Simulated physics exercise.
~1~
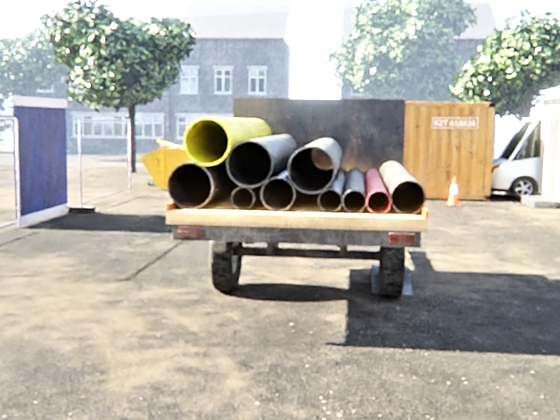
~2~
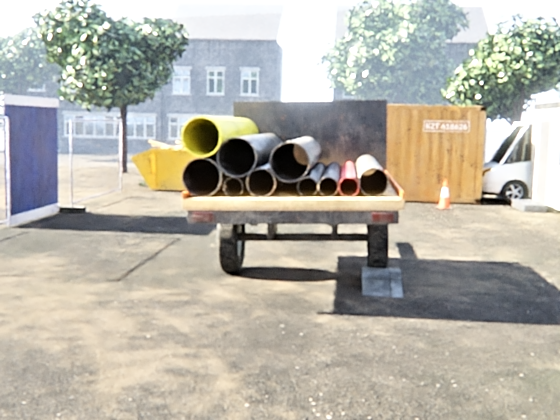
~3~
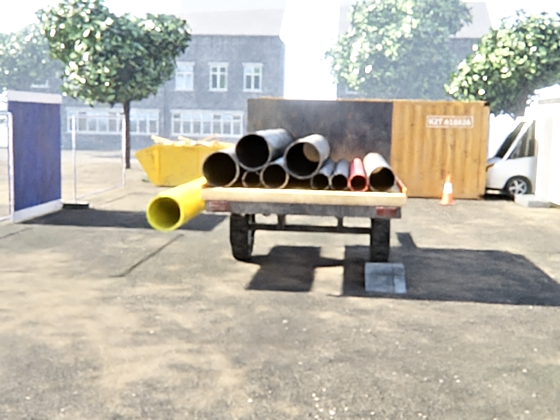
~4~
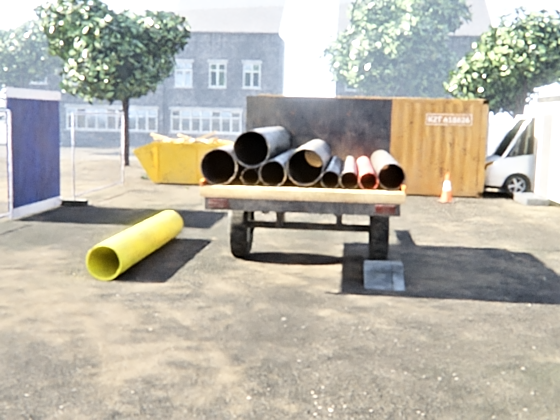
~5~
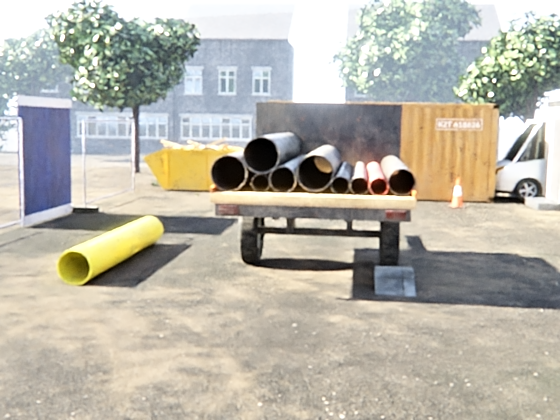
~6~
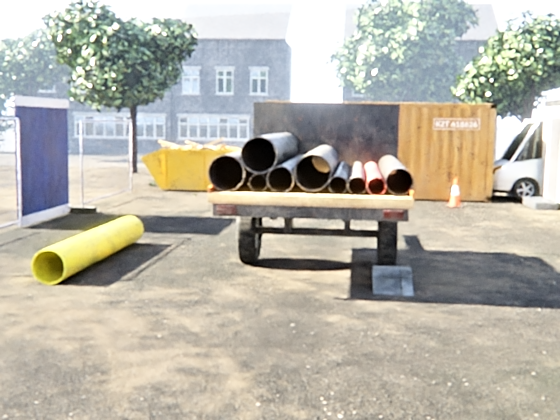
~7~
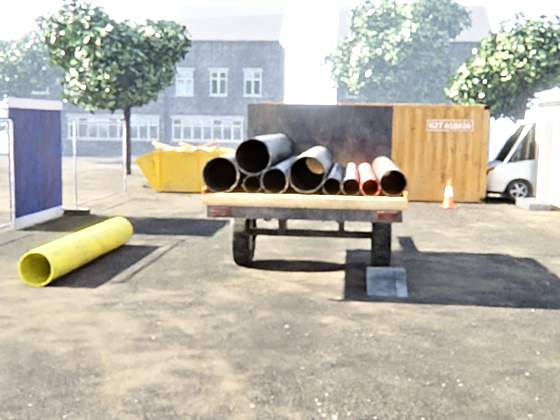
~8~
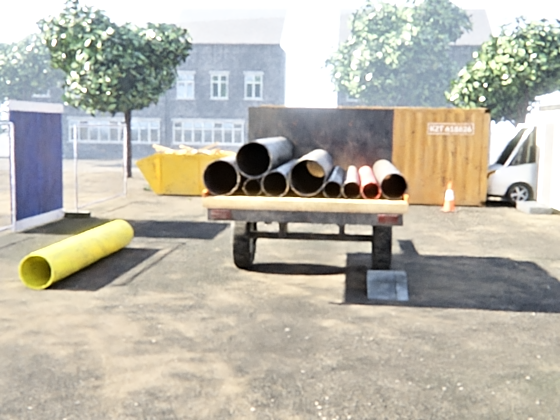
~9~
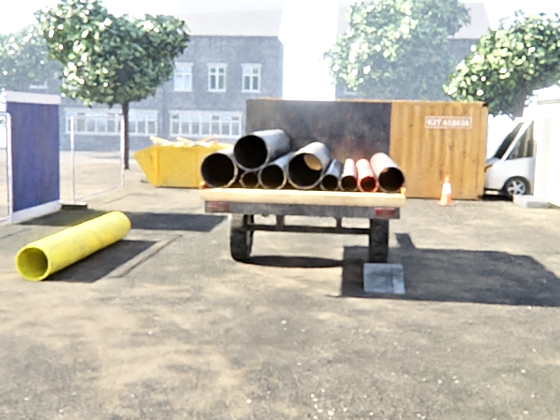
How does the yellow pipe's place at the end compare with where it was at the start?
At the start it sat on top of the other pipes at the left of the trailer's load, but by the end it was lying on the ground to the left of the trailer.
A big yellow pipe rolled left across the top of the load as a flat trailer crept forward in a yard, then dropped off the left side. It rolled a little farther and stopped on the ground, while the red and dark pipes stayed aboard.
